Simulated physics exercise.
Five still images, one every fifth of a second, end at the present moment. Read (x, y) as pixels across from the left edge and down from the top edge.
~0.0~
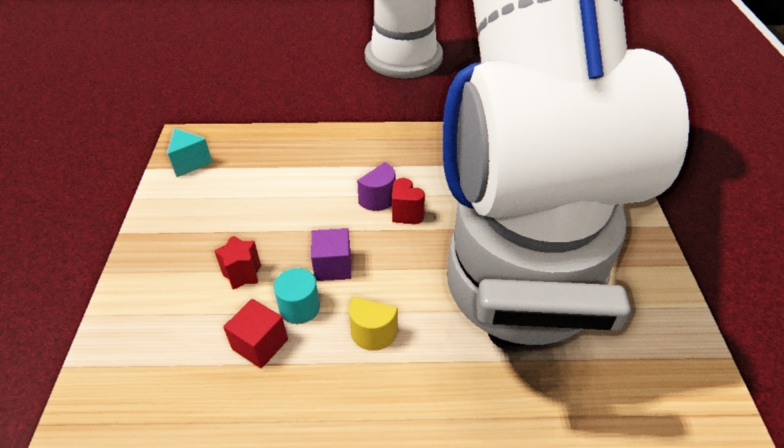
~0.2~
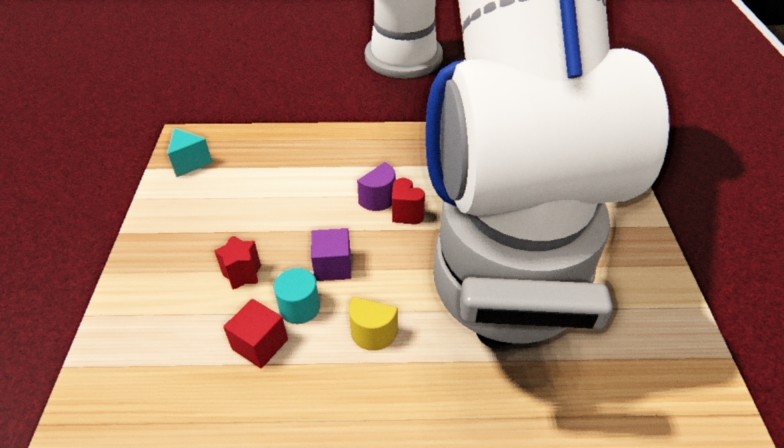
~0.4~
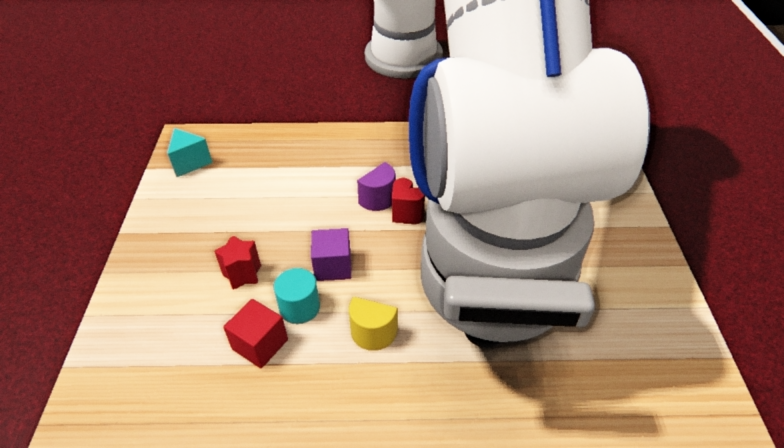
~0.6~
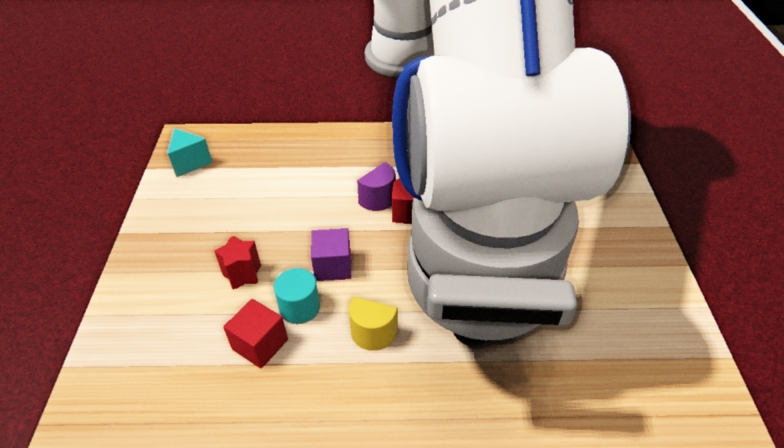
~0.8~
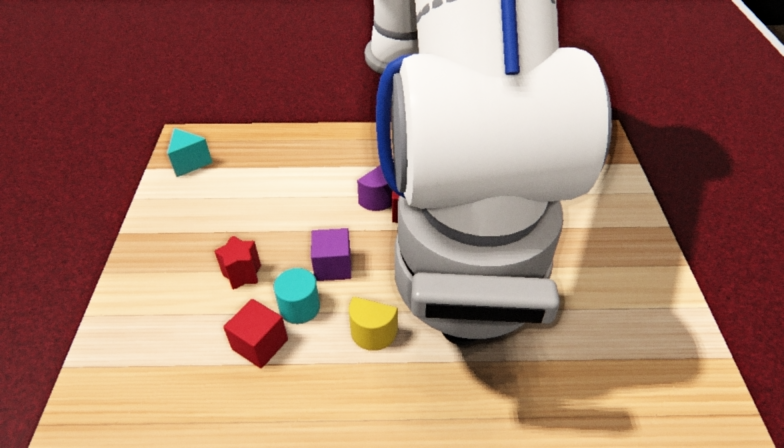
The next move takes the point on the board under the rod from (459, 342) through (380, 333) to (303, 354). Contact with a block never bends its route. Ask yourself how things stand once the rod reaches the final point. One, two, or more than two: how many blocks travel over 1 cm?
2.
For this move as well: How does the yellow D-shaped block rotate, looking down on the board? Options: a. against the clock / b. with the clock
The correct letter is b.
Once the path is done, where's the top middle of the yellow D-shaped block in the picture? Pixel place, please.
The answer is (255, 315).
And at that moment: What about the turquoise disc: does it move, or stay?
Still in place.
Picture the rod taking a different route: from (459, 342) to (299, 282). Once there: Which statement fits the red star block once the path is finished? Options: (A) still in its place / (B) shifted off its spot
A - still in its place.
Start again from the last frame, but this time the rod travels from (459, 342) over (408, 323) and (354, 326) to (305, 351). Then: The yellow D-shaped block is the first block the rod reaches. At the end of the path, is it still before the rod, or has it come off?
Ahead.
The first path, step by step. One third of the way, rod at (406, 320); yellow D-shaped block at (360, 312).
Two thirds of the way, rod at (352, 324); yellow D-shaped block at (305, 321), turned 20° anticlockwise.
At the end, rod at (300, 340); red square block at (213, 315), turned 45° anticlockwise; turquoise disc in place; yellow D-shaped block at (255, 315), turned 35° clockwise.
